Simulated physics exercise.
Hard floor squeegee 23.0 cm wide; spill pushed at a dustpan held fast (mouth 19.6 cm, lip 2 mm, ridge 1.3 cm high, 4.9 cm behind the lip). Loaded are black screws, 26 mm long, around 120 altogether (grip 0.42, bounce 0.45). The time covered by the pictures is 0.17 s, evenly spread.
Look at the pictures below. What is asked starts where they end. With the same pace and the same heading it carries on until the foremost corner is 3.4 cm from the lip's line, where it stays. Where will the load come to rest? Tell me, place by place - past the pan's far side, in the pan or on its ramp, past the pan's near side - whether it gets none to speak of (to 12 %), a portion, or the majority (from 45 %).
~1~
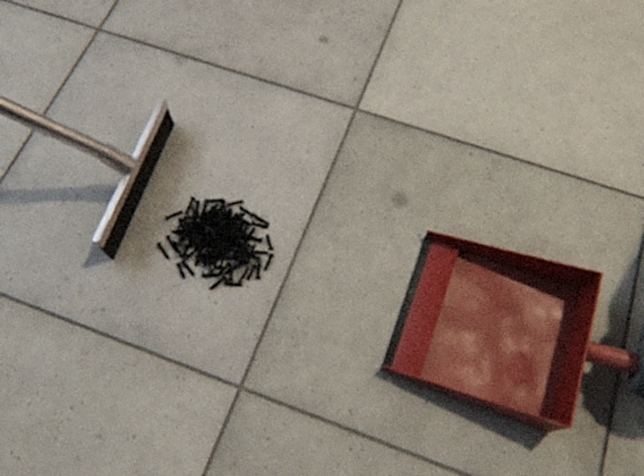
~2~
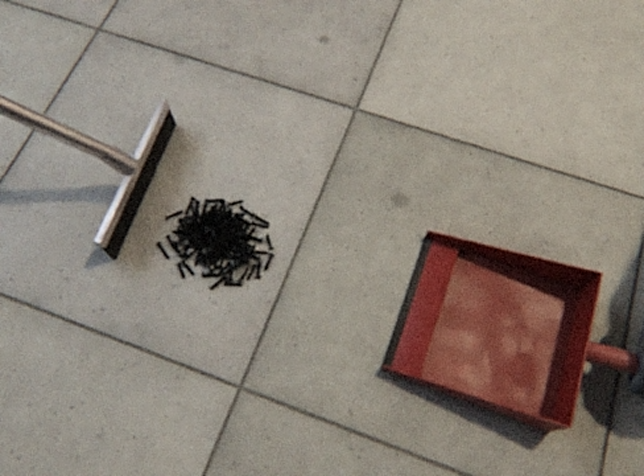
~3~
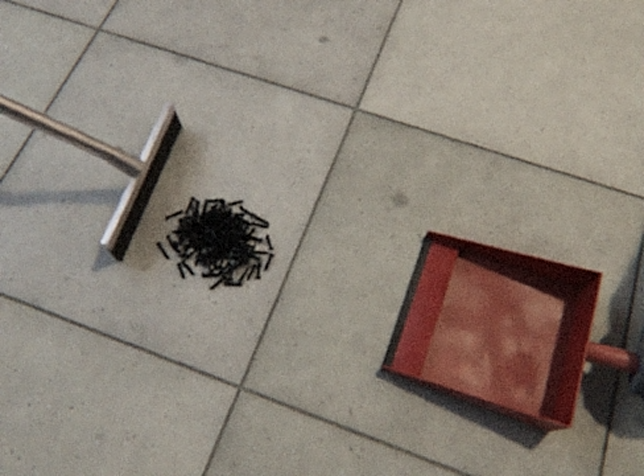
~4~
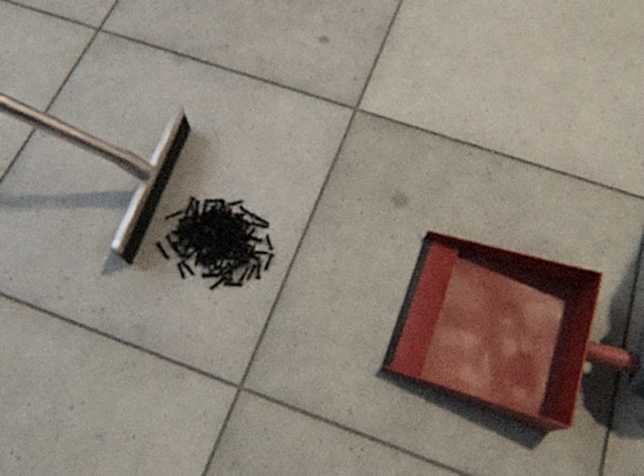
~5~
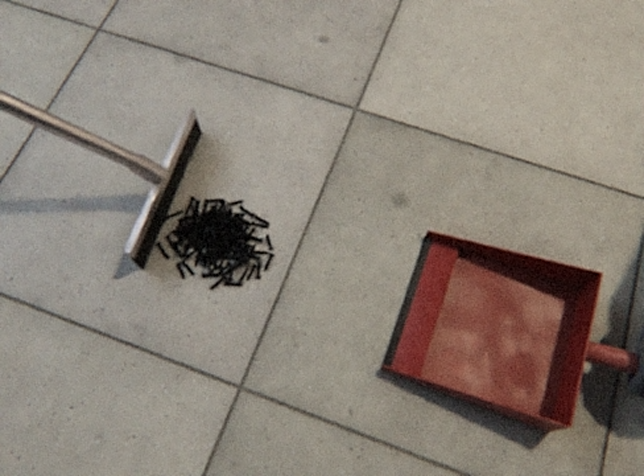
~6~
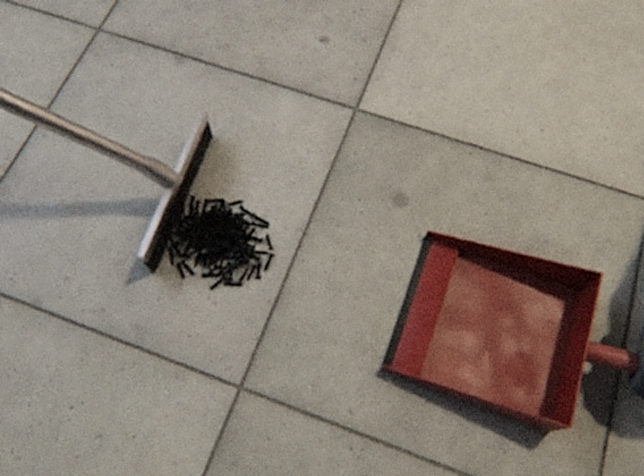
Past the pan's far side: None to speak of; in the pan or on its ramp: A portion; past the pan's near side: None to speak of.
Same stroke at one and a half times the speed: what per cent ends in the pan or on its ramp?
It would be around 35 per cent.
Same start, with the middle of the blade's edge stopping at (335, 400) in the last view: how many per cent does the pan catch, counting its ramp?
That would come to near 0 percent.
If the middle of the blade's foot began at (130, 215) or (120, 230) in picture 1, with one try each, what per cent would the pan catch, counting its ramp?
About 20 and 15 per cent.
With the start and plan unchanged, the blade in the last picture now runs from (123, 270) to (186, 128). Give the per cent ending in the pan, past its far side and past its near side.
Pan 0 % / far 0 % / near 35 %.
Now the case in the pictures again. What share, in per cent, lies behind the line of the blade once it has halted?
Something like 5 per cent, roughly.
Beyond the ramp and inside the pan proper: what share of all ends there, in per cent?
Roughly 0 per cent.
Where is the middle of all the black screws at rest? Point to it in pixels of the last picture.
Look around (396, 295) in the last picture.
Then, 0.27 s after the last picture, middle of the blade 20 cm from the lip; 0 % over the lip, far side 0 %, near side 0 %.
Then, 0.46 s after the last picture, middle of the blade 10 cm from the lip; 0 % over the lip, far side 5 %, near side 5 %.
Then, 0.76 s after the last picture, middle of the blade 4 cm from the lip; 20 % over the lip, far side 5 %, near side 5 %.
In the end, far side 5 %, pan 20 %, near side 5 %, in front of the lip or behind the blade 70 %.
